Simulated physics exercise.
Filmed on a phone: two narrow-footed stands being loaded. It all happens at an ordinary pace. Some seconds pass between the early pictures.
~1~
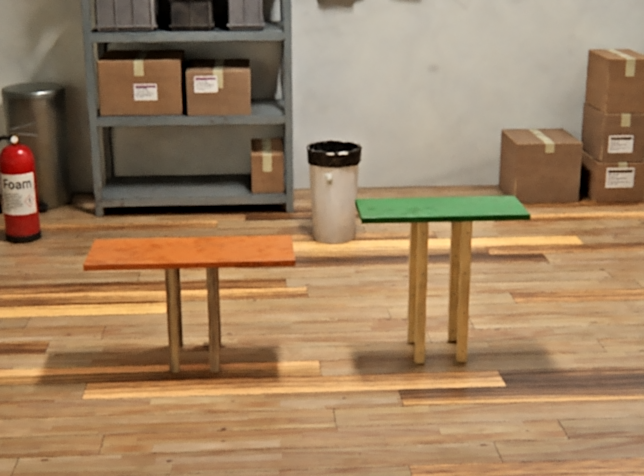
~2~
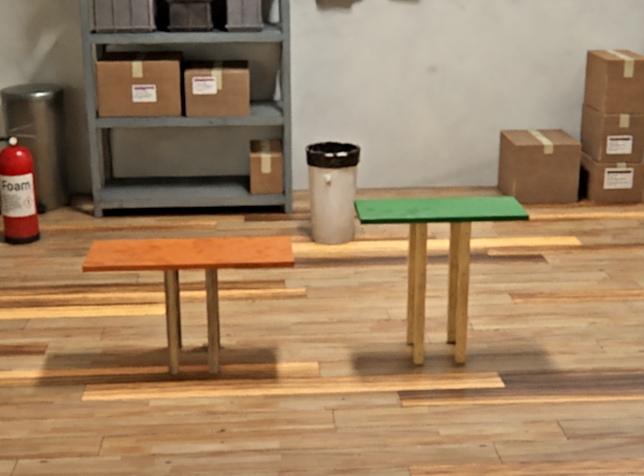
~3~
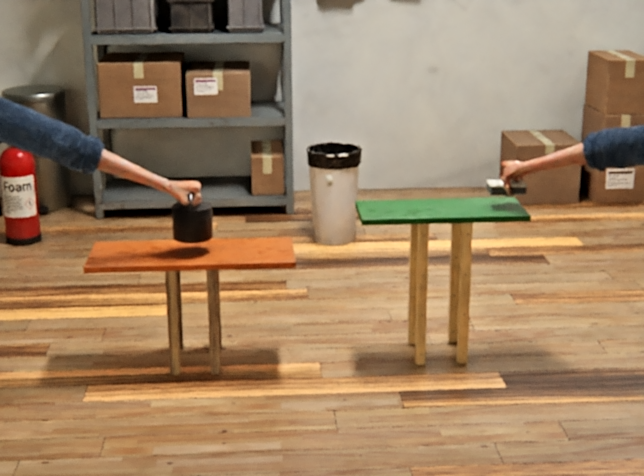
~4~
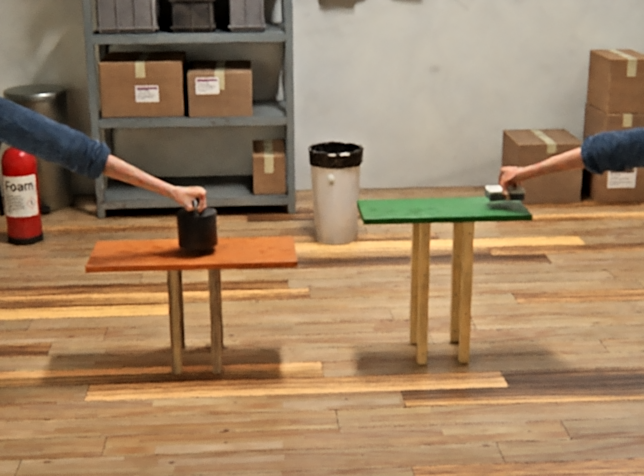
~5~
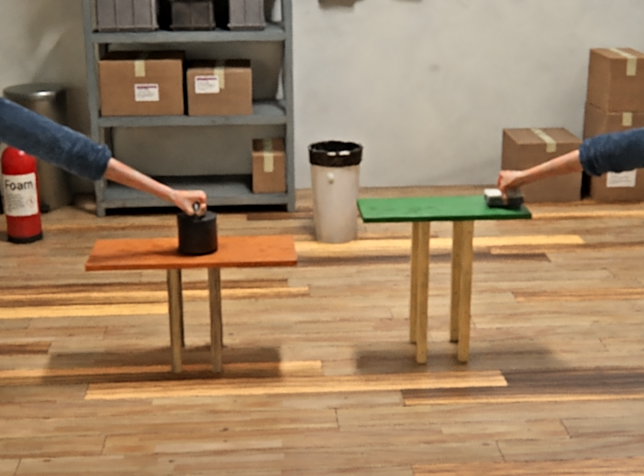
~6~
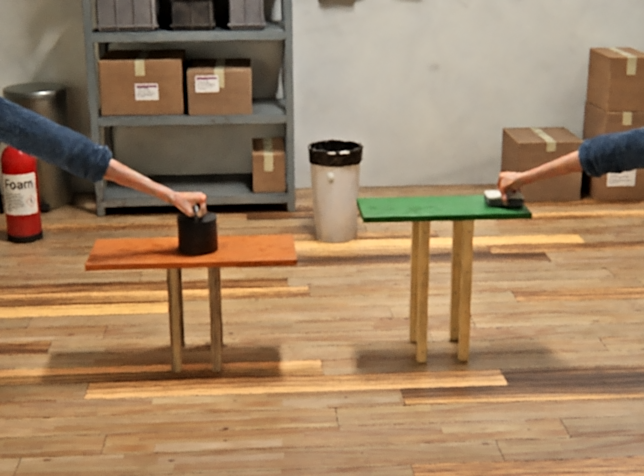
Two hands lower a dark object onto the orange stand and a sponge onto the green trestle.
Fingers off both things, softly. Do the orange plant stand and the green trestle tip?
The orange plant stand keeps steady; the green trestle keeps steady.
Then, 0.24 s later than the last frame, orange plant stand at rest near (194, 252); green trestle at rest near (442, 208).
When it is over, the orange plant stand holds firm, near (194, 252); the green trestle holds firm, near (442, 208).
